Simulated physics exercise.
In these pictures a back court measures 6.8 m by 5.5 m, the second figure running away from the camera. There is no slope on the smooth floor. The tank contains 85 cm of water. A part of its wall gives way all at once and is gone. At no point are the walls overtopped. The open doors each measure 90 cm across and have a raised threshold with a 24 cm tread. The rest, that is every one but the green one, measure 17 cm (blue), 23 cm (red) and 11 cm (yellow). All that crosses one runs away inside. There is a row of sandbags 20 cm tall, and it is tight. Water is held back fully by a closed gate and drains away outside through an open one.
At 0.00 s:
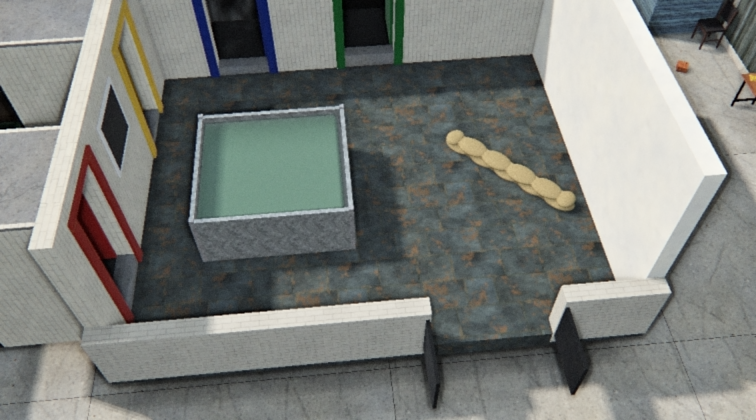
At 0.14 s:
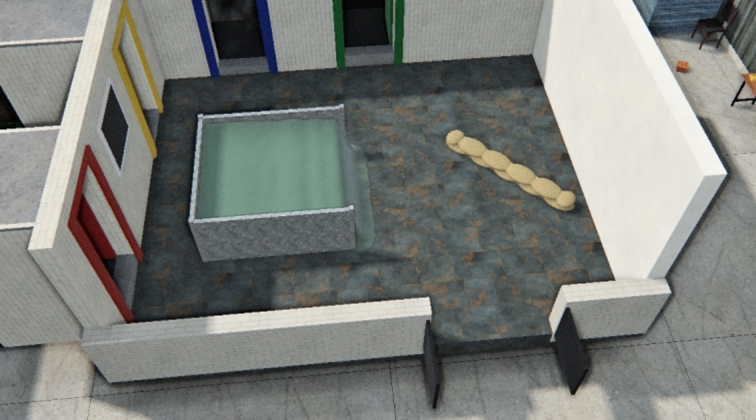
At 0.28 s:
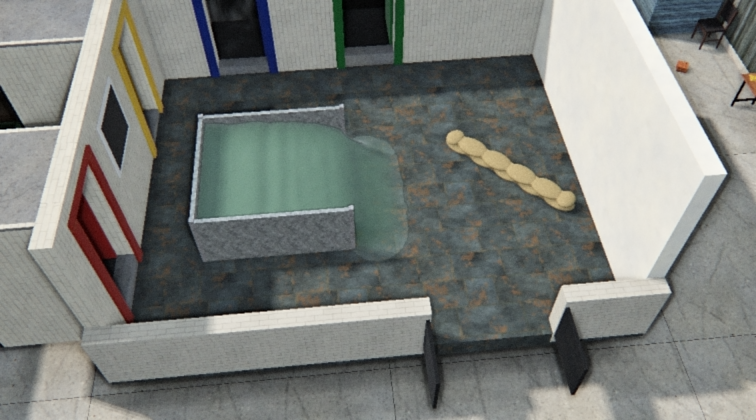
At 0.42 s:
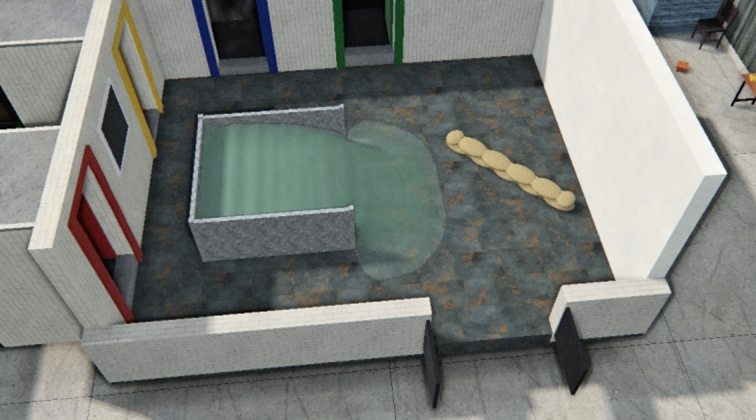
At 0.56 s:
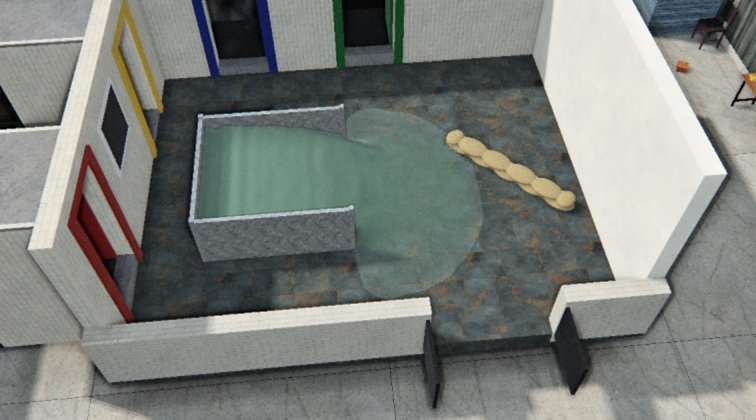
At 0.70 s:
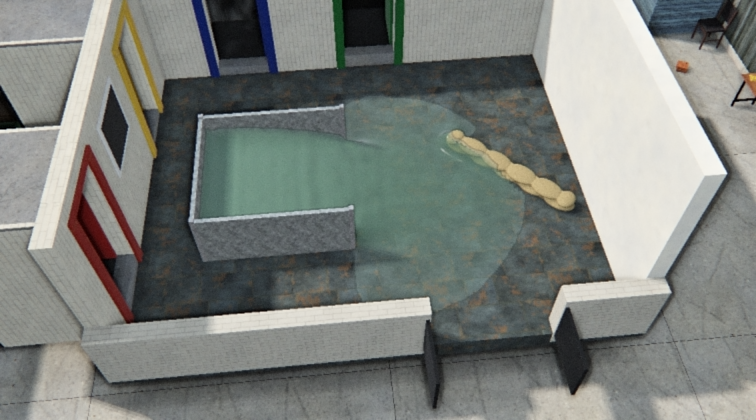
The video shows a walled court with a raised tank of greenish water whose right side disappears, letting water pour out and spread across the dark floor in a widening sheet that reaches and surrounds the near end of a braided, tan object.
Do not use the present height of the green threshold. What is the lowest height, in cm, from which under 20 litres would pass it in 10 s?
7.5 cm.
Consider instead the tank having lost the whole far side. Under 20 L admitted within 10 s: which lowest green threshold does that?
Some 26 cm.
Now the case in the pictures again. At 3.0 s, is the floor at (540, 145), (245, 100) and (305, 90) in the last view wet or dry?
In the order asked: Soaked, untouched, untouched.
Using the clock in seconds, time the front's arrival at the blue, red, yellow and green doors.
Arrives: Blue 5.0 s / red 4.5 s / yellow 6.5 s / green 1.4 s.
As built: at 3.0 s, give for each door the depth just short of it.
In cm - blue: 0, red: 0, yellow: 0, green: 2.
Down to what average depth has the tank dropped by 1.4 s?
On average, around 40 cm.
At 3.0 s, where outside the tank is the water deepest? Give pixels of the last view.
Around pixel (618, 311).
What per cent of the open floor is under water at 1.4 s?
Some 50 in a hundred.
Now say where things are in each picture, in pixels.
The tank at (272, 164) is whole and still, 85 cm deep; the green door at (369, 20) is dry, in the first picture.
Water pours out at (346, 181) and has run 0.3 m, to (369, 239); about 7 cm deep outside, 85 cm at the back, in the second picture.
The gap is at (346, 184), the front 0.8 m out at (404, 226); the back of the tank holds 85 cm, in the third picture.
Water pours out at (346, 186) and has run 1.4 m, to (441, 211); about 12 cm deep outside, 80 cm at the back, in the fourth picture.
Water pours out at (346, 186) and has run 2.0 m, to (477, 199); about 10 cm deep outside, 72 cm at the back, in the fifth picture.
The gap is at (346, 187), the front 2.7 m out at (520, 198); the back of the tank holds 72 cm; the green door at (369, 20), 3.1 m from the gap, is still 1.0 m from the nearest water, in the sixth picture.
After 1.4 s water covers 50 % of the floor, deepest (42 cm) near (595, 247); it has not reached the green door.
After 3.0 s water covers 50 % of the floor, deepest (45 cm) near (618, 311); 2 cm at the green door, 0 litres in over its 25 cm threshold.
After 10.0 s water covers 95 % of the floor, deepest (15 cm) near (143, 235); 6 cm at the green door, 0 litres in over its 25 cm threshold.
At the green door as built, the water arrived by 1.5 s and peaked near 14 cm at 5.2 s.
With a threshold of 6 cm, 33 litres would have come in within the 10 s; with 9.5 cm, 9 litres. So under 20 litres takes about 7.5 cm.
